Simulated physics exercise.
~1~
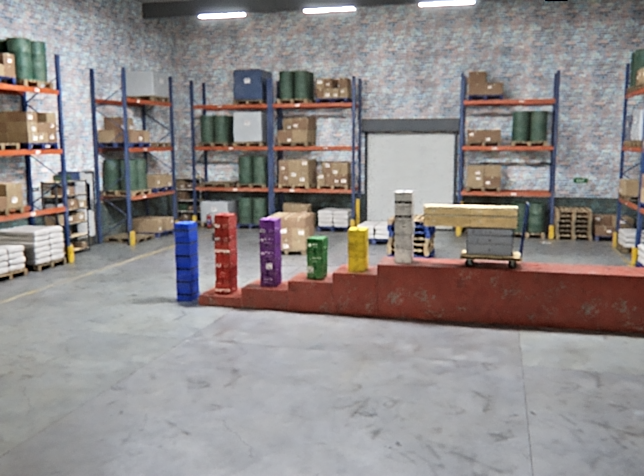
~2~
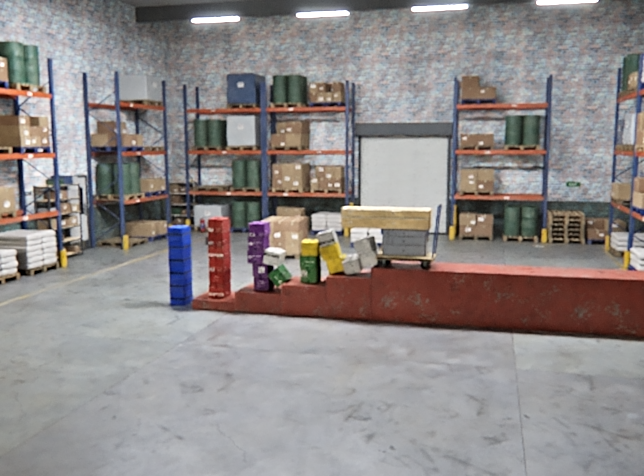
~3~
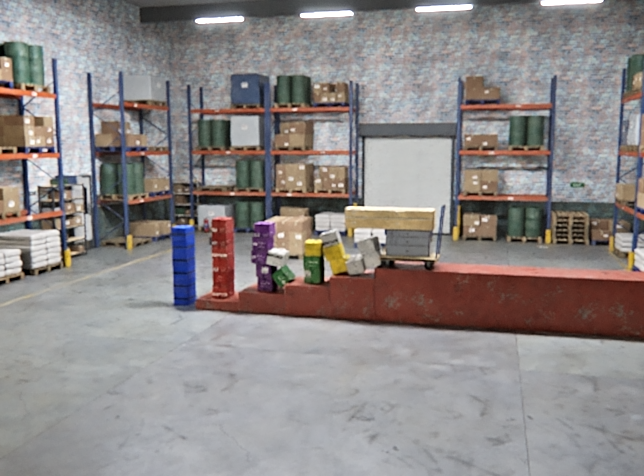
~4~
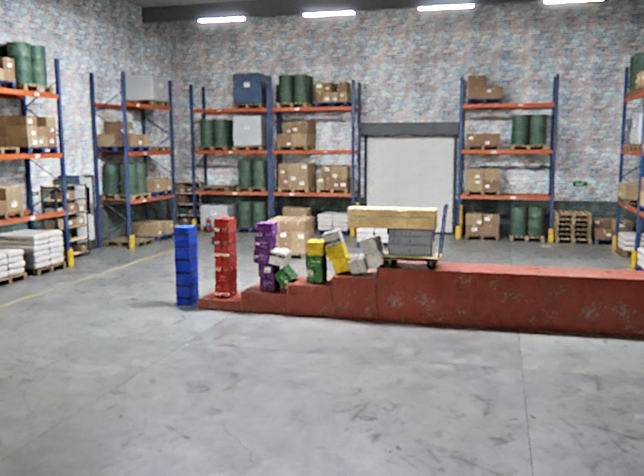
In the video, a loaded trolley rolls left along a red stepped platform into a row of coloured carton piles, toppling the pale pile against the yellow one and knocking a green carton onto its side beside the purple pile, while the red and blue piles stay standing.
